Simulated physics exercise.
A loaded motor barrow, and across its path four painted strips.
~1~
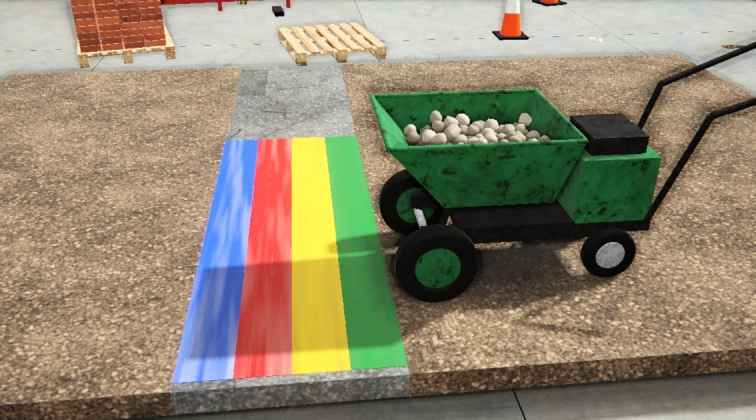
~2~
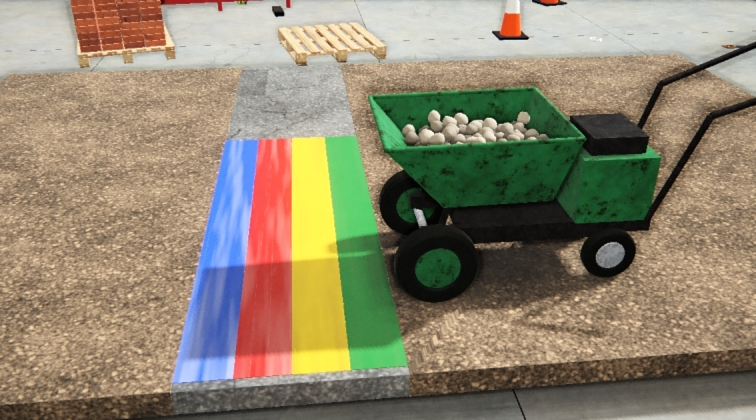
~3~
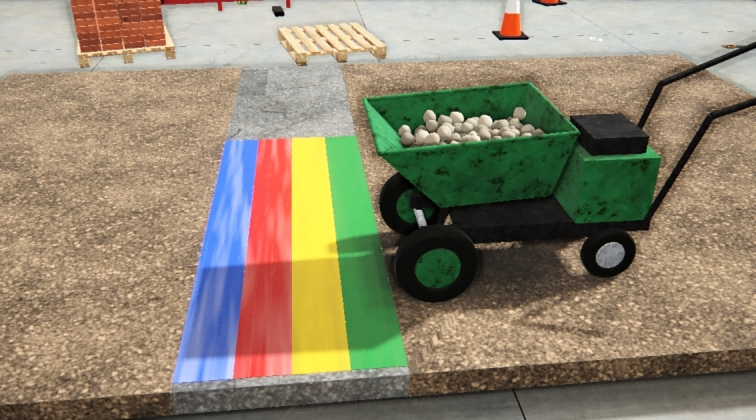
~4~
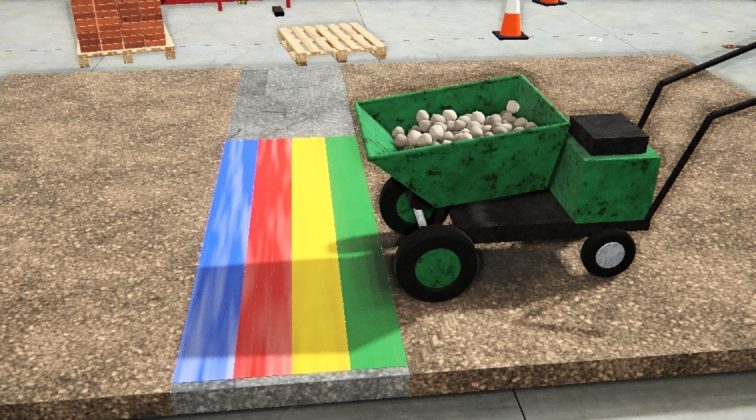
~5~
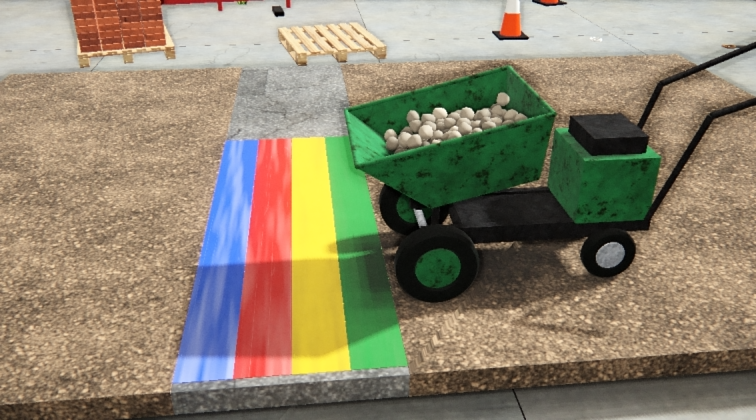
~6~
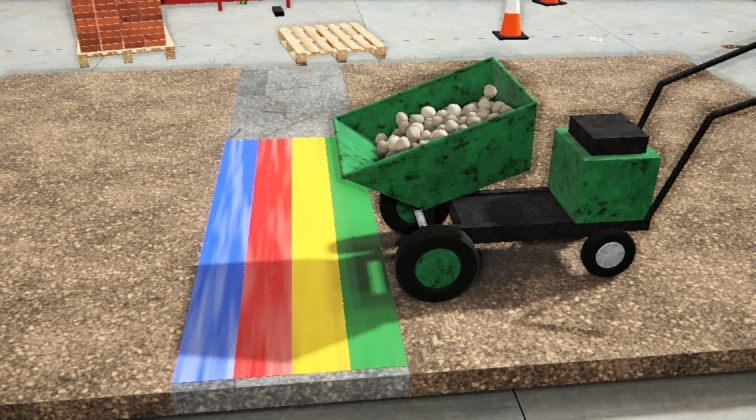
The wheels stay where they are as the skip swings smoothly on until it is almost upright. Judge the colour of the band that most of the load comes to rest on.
Most of it rests on the red band.
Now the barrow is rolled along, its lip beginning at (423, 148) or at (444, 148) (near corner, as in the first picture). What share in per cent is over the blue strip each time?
That would be roughly 10 in a hundred and then roughly 10 in a hundred.
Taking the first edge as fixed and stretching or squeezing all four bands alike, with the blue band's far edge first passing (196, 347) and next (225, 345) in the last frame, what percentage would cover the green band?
About 0 % and 0 %.
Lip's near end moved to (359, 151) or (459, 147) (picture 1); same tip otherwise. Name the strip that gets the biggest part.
First: The blue strip. Next: The yellow one.
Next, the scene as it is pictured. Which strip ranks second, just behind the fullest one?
It is the blue strip.
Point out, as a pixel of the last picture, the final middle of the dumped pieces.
Roughly pixel (249, 269).
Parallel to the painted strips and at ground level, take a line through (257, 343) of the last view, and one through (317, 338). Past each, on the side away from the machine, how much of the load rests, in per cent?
Estimate, first then second: 50 %, 70 %.
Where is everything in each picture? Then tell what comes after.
In the first frame, lip of the skip at (389, 150), level; top of the load at (490, 139), river pebbles; green strip at (373, 330); yellow strip at (319, 334); red strip at (265, 337); blue strip at (209, 341).
In the second frame, lip of the skip at (387, 151), level; top of the load at (489, 138).
In the third frame, lip of the skip at (380, 154), tipped barely; top of the load at (484, 136).
In the fourth frame, lip of the skip at (370, 159), tipped a little; top of the load at (488, 140).
In the fifth frame, lip of the skip at (357, 167), tipped a little; top of the load at (486, 124).
In the sixth frame, lip of the skip at (344, 177), tipped clearly; top of the load at (492, 129); green strip at (373, 330); yellow strip at (319, 334); red strip at (265, 337); blue strip at (209, 341).
Soon, skip tipped steeply; all in the skip.
A while on, skip tipped right over; about two thirds in the skip; a stray few over the yellow strip; about a third over the red strip; a small part over the blue strip.
Towards the end, skip tipped right over; about a quarter in the skip; a small part over the yellow strip; about a third over the red strip; about a quarter over the blue strip; a small part off the paint.
Finally, skip tipped right over; about a quarter in the skip; none over the green strip; a small part over the yellow strip; about a third over the red strip; about a quarter over the blue strip; a small part off the paint.
